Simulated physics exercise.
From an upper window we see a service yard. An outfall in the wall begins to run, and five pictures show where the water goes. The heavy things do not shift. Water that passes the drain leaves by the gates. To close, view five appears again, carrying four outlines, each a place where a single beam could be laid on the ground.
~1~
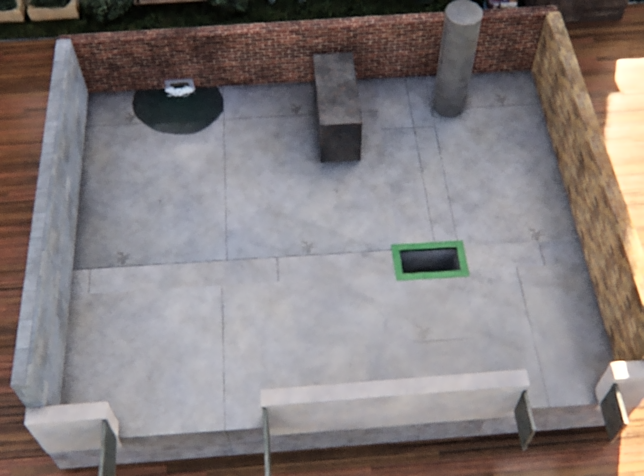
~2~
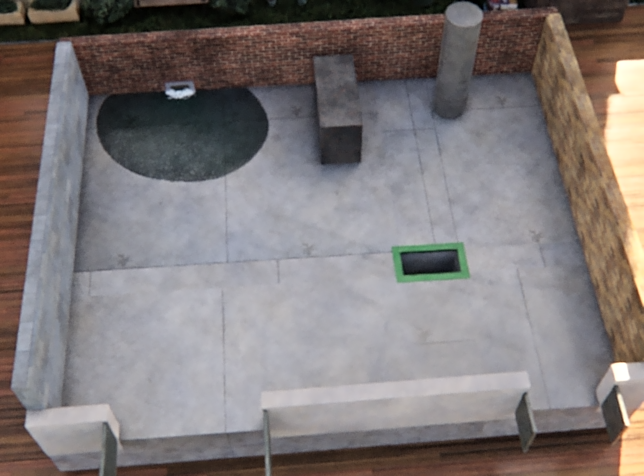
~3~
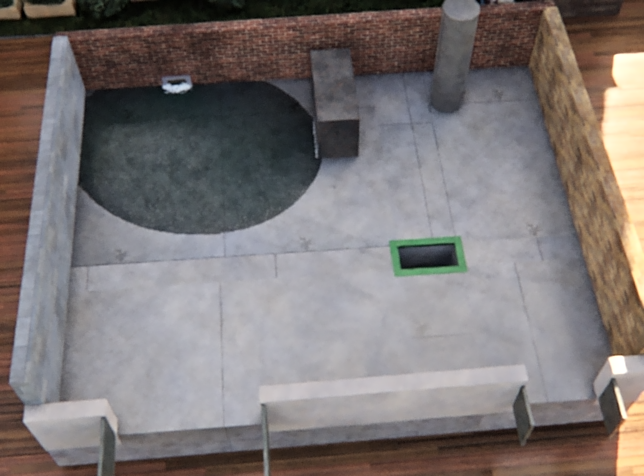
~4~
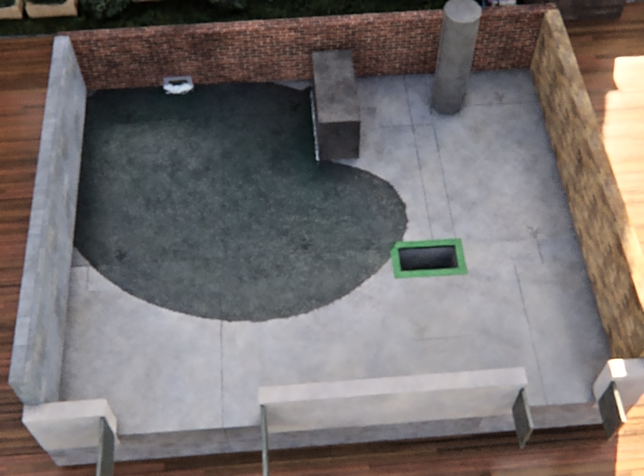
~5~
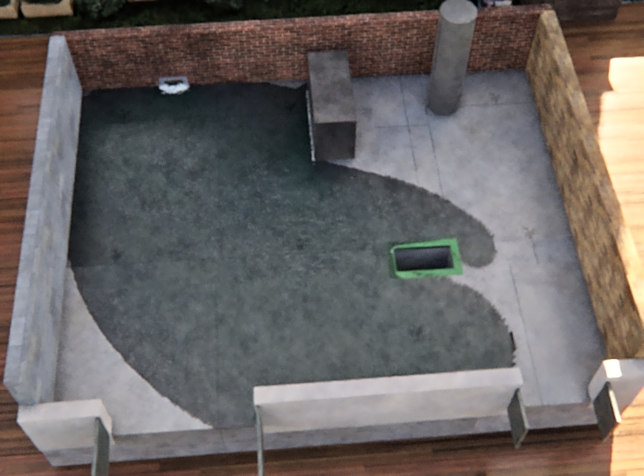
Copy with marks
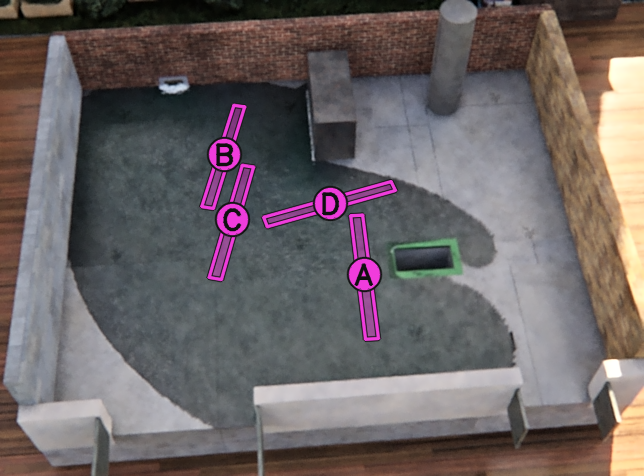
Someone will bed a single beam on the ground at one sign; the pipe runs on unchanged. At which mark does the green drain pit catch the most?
Best: C.
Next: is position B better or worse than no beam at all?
Worse.
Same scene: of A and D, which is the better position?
A it is.
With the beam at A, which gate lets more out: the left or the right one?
More leaves on the right.
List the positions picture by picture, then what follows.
Outfall at (180, 84); green drain pit at (430, 260); open gate at (555, 392); open gate at (192, 417); 3 % of the ground under water, visible out to (194, 127); green drain pit still dry, in the first picture.
In the second picture, 10 % of the ground under water, visible out to (212, 174); green drain pit still dry.
In the third picture, 22 % of the ground under water, visible out to (235, 227); green drain pit still dry.
In the fourth picture, 40 % of the ground under water, visible out to (358, 281); green drain pit still dry.
In the fifth picture, 61 % of the ground under water, visible out to (500, 351); green drain pit taking water.
In magenta, A from (372, 338) to (356, 215); B from (207, 207) to (239, 106); C from (215, 278) to (247, 166); D from (265, 221) to (393, 186).
Choosing A, about 5 % of the stream goes into the green drain pit, about 94 % out by the gates.
Choosing B, about 5 % of the stream goes into the green drain pit, about 95 % out by the gates.
Choosing C, about 14 % of the stream goes into the green drain pit, about 85 % out by the gates.
Choosing D, next to none of the stream goes into the green drain pit, about 99 % out by the gates.
